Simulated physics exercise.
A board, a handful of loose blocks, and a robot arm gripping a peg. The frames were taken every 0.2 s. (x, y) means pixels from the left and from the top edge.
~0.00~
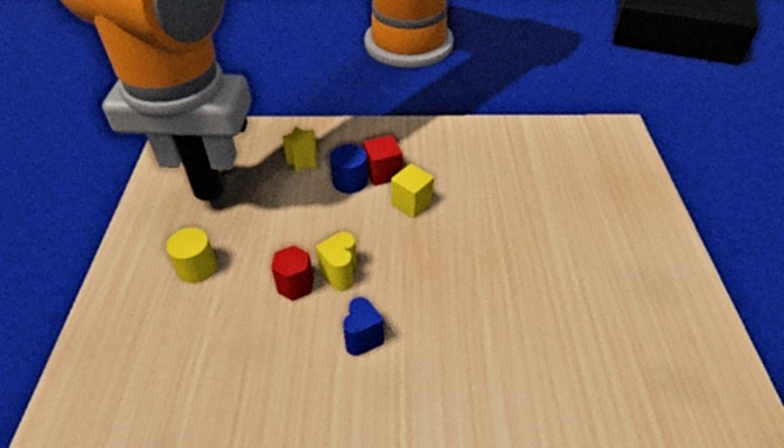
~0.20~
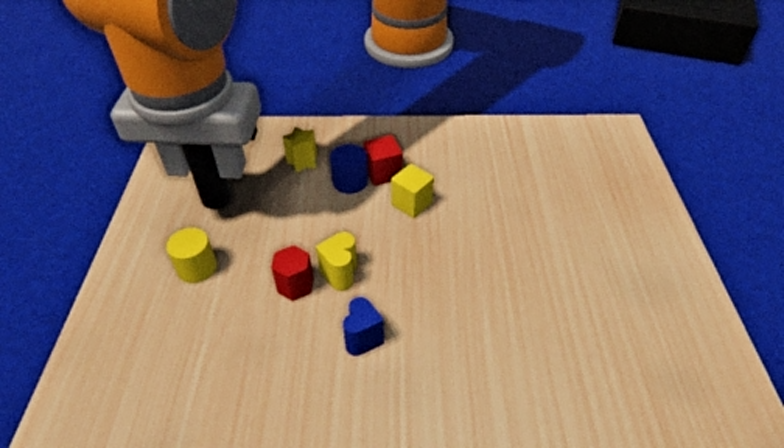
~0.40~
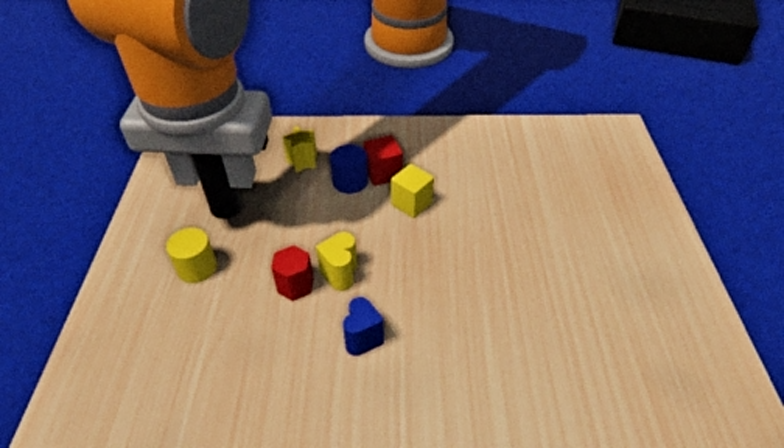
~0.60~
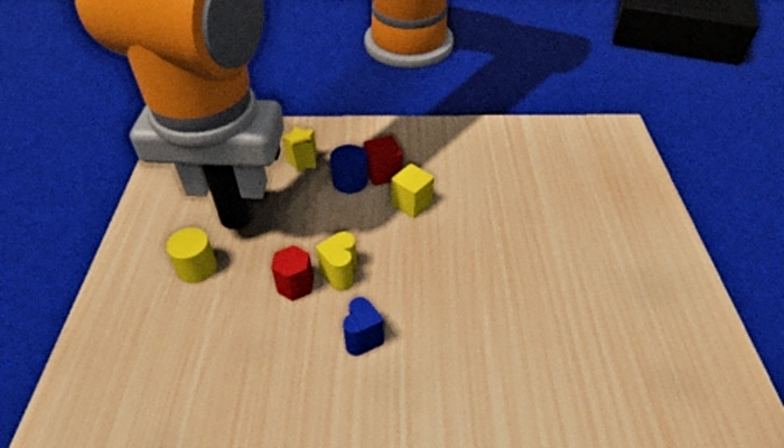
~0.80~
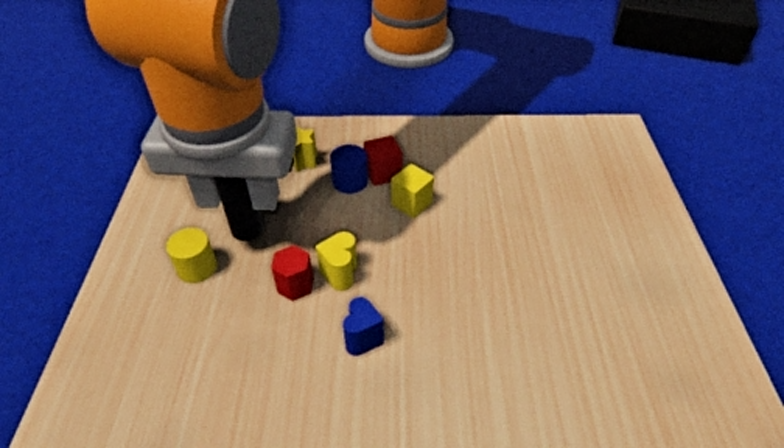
A robot arm holding a dark peg moved slowly down and slightly right across a wooden table, passing between scattered yellow, red and blue blocks, which all stayed where they were.
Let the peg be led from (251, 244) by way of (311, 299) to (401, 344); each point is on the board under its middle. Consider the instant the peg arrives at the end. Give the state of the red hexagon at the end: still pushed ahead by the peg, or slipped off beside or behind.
Still in front.
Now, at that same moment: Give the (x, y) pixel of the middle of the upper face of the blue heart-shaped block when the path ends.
About (411, 357).
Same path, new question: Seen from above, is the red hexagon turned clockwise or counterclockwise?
It goes round opposite to clock hands.
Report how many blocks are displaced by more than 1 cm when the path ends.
The answer is two blocks, counting only moves over 1 cm.
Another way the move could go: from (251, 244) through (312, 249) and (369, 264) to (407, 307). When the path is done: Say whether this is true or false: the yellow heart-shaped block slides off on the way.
True - the claim holds.
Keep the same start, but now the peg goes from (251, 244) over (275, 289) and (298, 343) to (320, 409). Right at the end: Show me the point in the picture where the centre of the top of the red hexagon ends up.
In the picture, that point is around (317, 278).
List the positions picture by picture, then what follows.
Peg's lower end at (209, 191); red hexagon at (290, 260); yellow heart-shaped block at (338, 248); blue heart-shaped block at (361, 315), in the first picture.
Peg at (217, 199); blocks still, in the second picture.
Peg at (226, 208); blocks still, in the third picture.
Peg at (236, 219); blocks still, in the fourth picture.
Peg at (247, 230); red hexagon at (290, 260); yellow heart-shaped block at (338, 248); blue heart-shaped block at (361, 315), in the fifth picture.
The first path, step by step. One third of the way, peg at (285, 268); red hexagon at (310, 273), turned 15° anticlockwise.
Two thirds of the way, peg at (339, 302); red hexagon at (373, 298), turned 50° anticlockwise; blue heart-shaped block at (382, 327), turned 60° clockwise.
At the end, peg at (401, 332); red hexagon at (441, 320), turned 75° anticlockwise; yellow heart-shaped block still; blue heart-shaped block at (411, 357), turned 140° clockwise.
